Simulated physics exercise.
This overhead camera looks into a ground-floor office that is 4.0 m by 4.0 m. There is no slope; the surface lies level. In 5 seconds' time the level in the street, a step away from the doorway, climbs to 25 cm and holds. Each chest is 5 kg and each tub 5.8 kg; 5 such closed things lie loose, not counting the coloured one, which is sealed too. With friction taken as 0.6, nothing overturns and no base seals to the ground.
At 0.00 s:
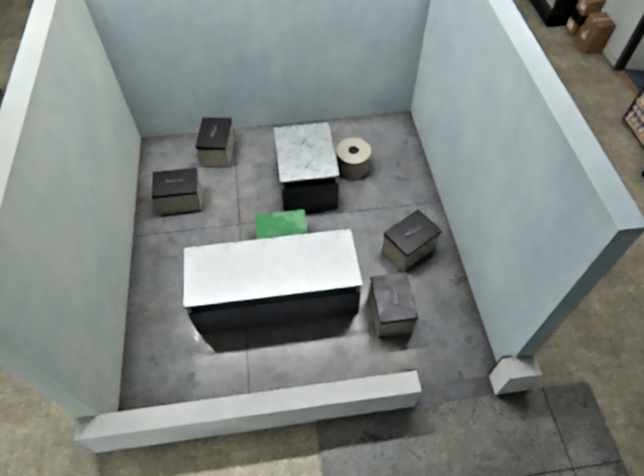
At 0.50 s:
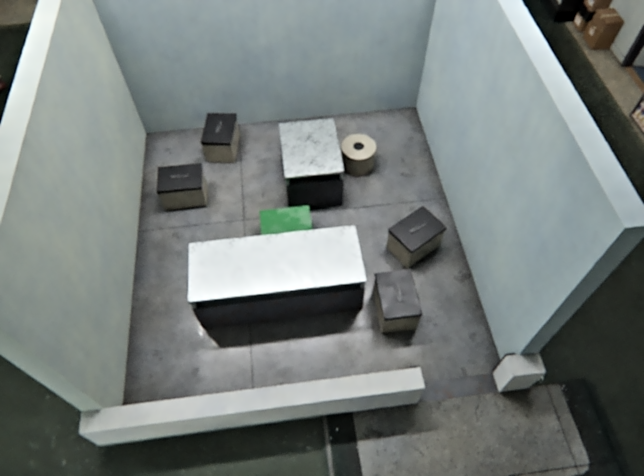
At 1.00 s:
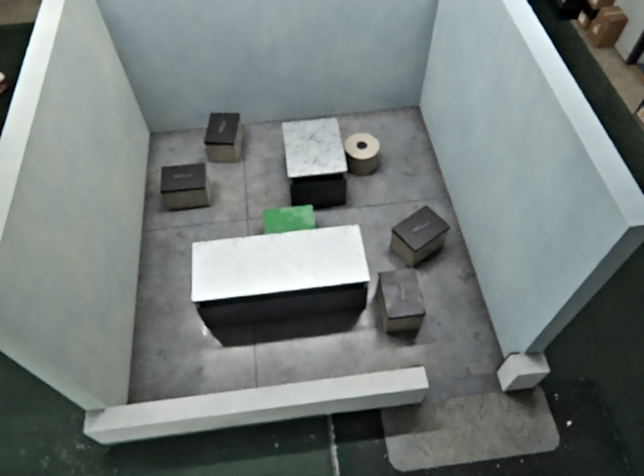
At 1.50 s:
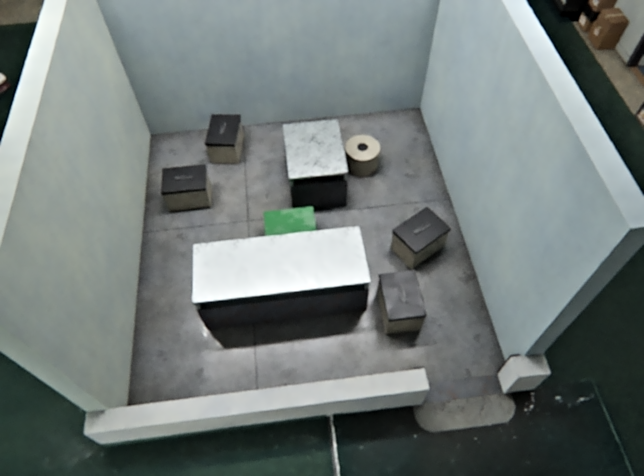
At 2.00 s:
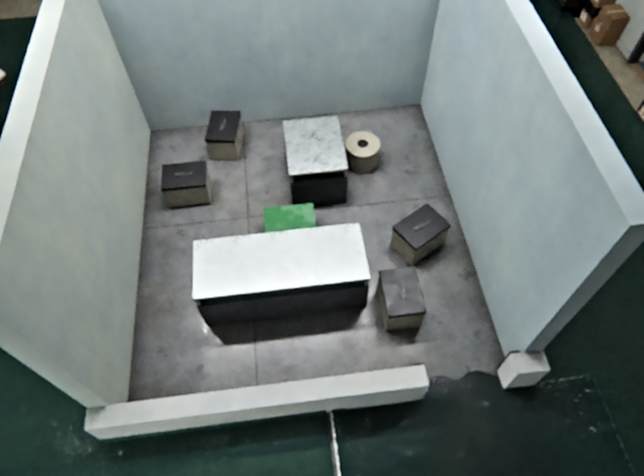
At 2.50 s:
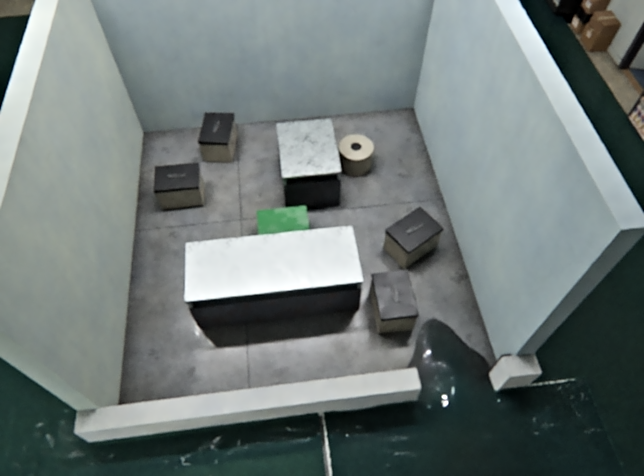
In the video, dark green water spreads over the floor outside a walled room seen from above, then enters through the doorway at the lower right, while the green crate, boxes and round tub inside stay still.
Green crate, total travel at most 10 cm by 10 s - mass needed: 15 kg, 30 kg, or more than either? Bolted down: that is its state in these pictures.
15 kg.
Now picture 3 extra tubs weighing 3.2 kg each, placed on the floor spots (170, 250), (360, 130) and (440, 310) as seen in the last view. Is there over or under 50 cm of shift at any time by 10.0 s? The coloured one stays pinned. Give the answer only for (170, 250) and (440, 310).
The first is not as far, the second further.
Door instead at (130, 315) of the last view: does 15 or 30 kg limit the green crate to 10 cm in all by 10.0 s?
Then the lighter mass works.
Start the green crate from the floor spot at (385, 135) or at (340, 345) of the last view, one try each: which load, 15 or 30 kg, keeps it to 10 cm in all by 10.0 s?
No load; any load.
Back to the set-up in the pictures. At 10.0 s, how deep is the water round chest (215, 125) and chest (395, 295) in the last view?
Roughly 8 and 14 cm.
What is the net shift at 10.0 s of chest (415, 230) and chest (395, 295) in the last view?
Shifts: 300 cm / 250 cm.
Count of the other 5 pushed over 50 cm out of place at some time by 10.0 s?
I get 5.
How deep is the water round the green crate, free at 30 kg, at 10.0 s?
Something like 3 centimetres.
After 3.5 s the green crate would be 0 cm from its start with 15 kg and 0 cm from its start with 30 kg; 0 cm of water round it then.
After 4.5 s the green crate would be 0 cm from its start with 15 kg and 0 cm from its start with 30 kg; 0 cm of water round it then.
After 7.0 s the green crate would be 0 cm from its start with 15 kg and 0 cm from its start with 30 kg; 2 cm of water round it then.
After 10.0 s the green crate would be 0 cm from its start with 15 kg and 0 cm from its start with 30 kg; 3 cm of water round it then.
